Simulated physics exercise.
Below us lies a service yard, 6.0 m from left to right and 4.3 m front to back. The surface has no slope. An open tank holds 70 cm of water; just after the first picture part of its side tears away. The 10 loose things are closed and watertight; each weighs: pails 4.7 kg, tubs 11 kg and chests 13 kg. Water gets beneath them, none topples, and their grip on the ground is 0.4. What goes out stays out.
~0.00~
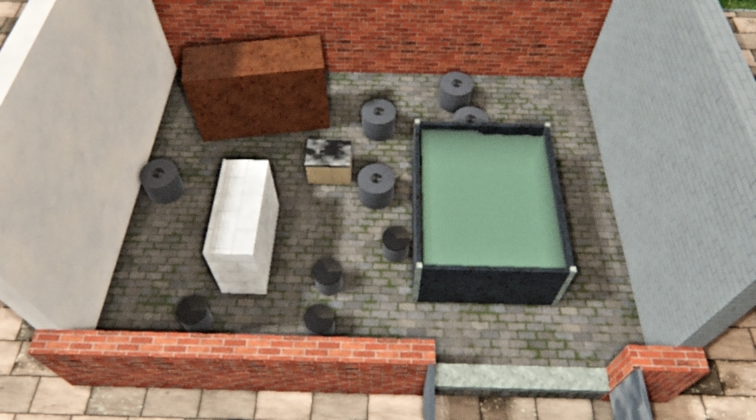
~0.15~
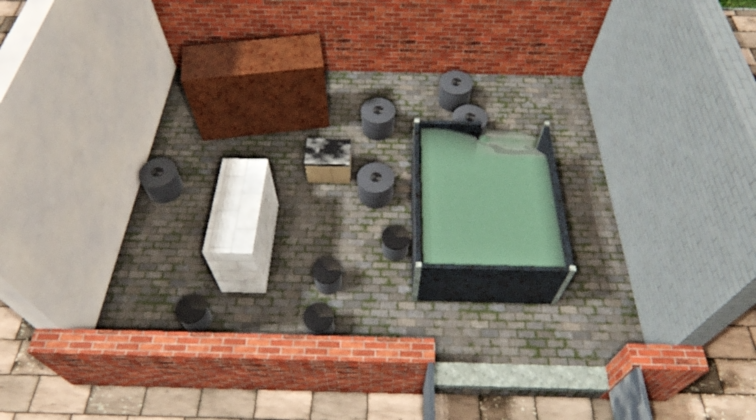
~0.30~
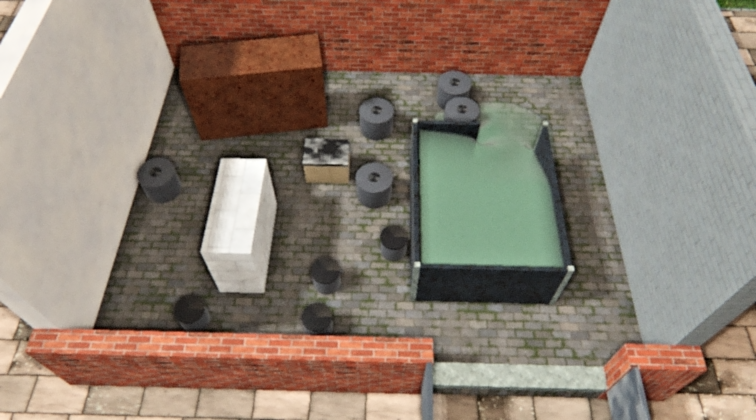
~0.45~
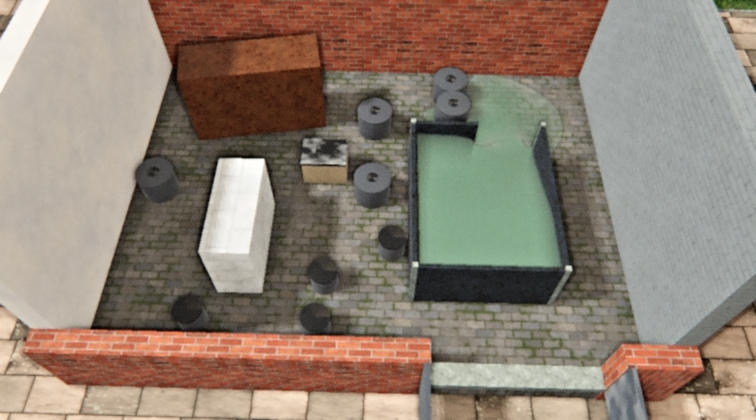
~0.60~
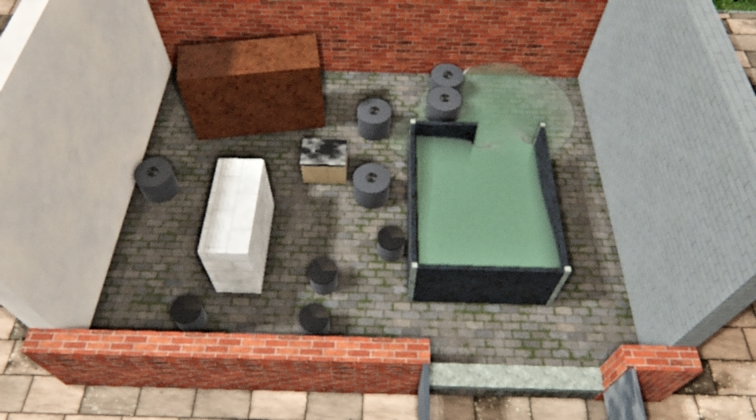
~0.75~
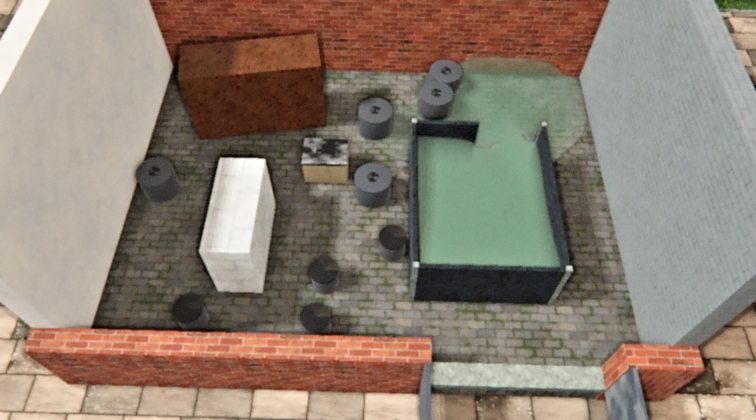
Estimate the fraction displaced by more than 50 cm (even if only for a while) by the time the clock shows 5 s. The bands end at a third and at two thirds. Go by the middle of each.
That comes to one to two thirds.
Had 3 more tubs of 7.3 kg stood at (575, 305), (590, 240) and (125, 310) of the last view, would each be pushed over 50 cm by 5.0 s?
In turn: More, over, under.
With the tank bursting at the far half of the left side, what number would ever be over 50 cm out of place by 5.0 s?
Then 7.
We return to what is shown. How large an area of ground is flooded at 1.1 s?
Roughly 7.0 m2.
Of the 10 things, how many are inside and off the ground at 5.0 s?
I count 1.
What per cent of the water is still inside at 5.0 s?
Some 94 per cent remains.
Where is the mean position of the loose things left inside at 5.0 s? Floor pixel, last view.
Around (303, 230).
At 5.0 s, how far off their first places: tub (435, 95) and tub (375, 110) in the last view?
In that order: 100 cm, 80 cm.
After 1.1 s 2 of 10 are over 50 cm from their spots; 0 afloat.
After 2.2 s 2 of 10 are over 50 cm from their spots; 0 afloat.
After 3.5 s 4 of 10 are over 50 cm from their spots; 1 afloat.
After 5.0 s 4 of 10 are over 50 cm from their spots, and 4 have been at some point; 1 afloat.
